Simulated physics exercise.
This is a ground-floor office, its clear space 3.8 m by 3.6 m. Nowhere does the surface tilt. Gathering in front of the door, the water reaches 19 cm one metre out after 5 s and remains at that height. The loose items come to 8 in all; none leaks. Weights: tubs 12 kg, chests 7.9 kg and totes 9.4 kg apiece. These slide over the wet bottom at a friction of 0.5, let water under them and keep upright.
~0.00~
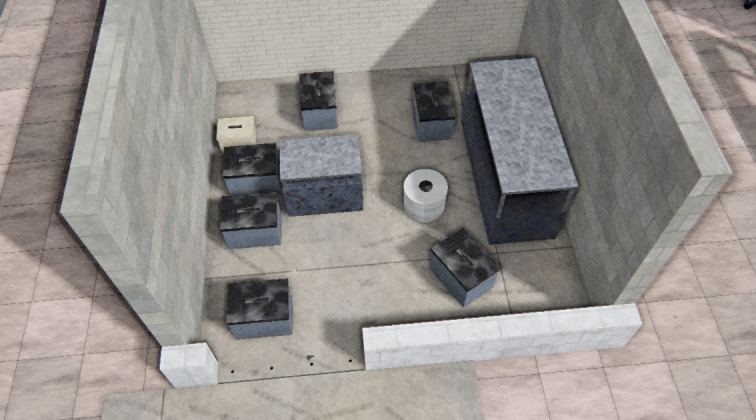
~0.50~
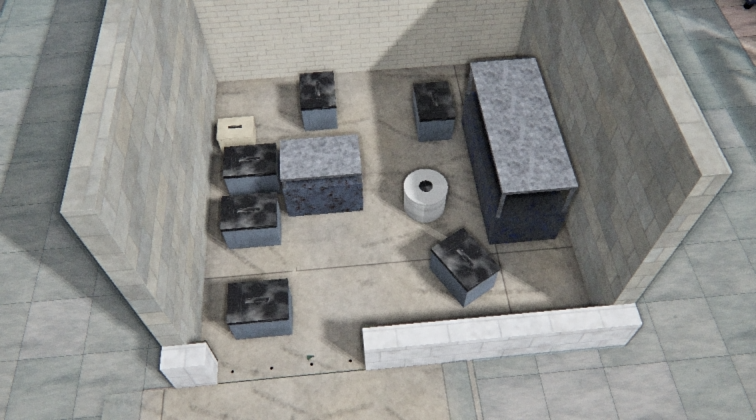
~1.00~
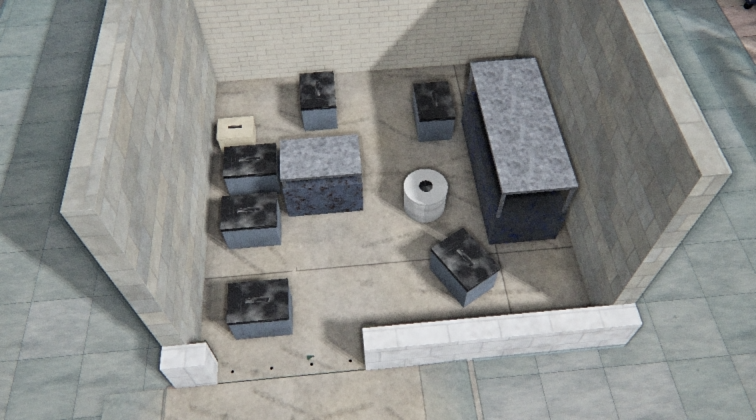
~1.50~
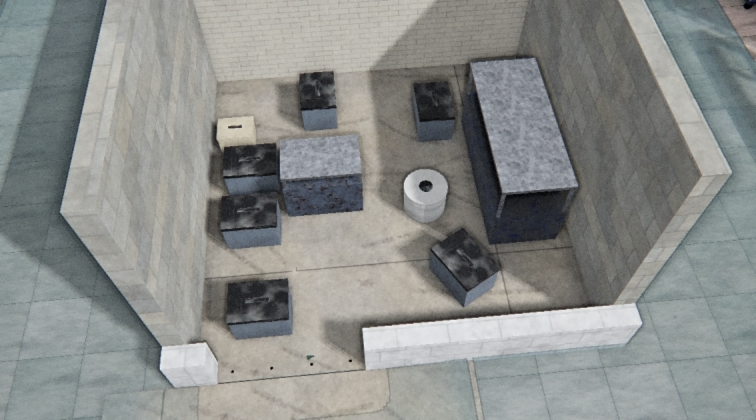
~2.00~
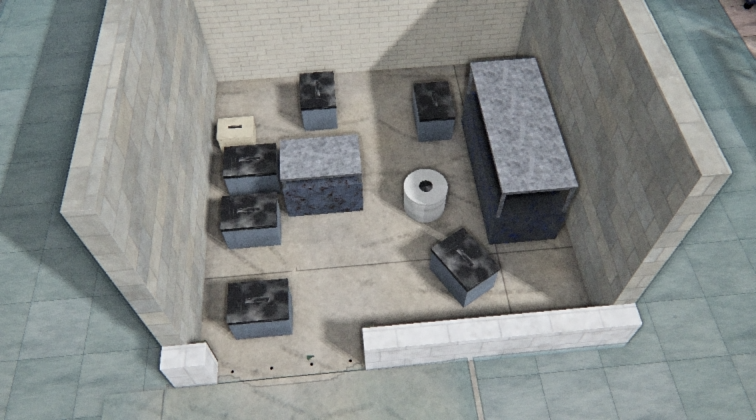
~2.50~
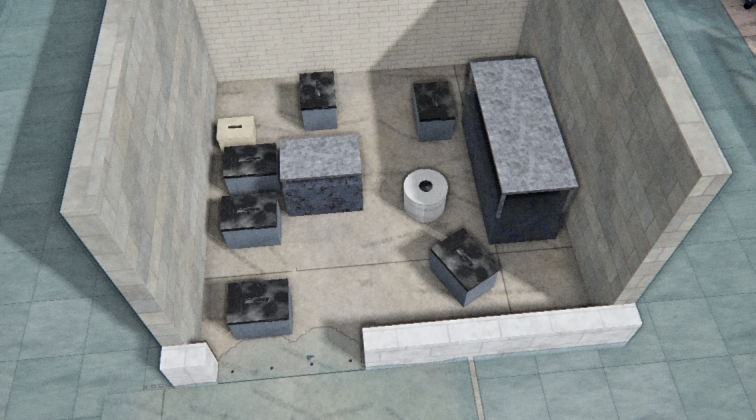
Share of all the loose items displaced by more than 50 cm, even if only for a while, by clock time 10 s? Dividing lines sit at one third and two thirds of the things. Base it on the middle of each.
My call: Two thirds or more of them.
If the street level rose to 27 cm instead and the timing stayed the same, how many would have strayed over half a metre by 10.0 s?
You'd get 8 in that case.
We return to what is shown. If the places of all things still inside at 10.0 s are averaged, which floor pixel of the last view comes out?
Near (420, 139).
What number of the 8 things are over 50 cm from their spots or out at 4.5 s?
I count 1 of them.
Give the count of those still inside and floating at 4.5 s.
Answer: 0.
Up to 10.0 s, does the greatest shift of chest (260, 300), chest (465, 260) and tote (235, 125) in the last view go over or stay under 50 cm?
One by one in that order: Above; below; above.
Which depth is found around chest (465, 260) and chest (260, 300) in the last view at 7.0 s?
I'd put it at 3 cm and 9 cm respectively.
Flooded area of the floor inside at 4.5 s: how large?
Somewhere about 3.0 m2, give or take.
After 3.5 s 0 of 8 are over 50 cm from their spots; 0 afloat.
After 4.5 s 1 of 8 are over 50 cm from their spots; 0 afloat.
After 7.0 s 4 of 8 are over 50 cm from their spots; 3 afloat.
After 10.0 s 7 of 8 are over 50 cm from their spots, and 7 have been at some point; 8 afloat.
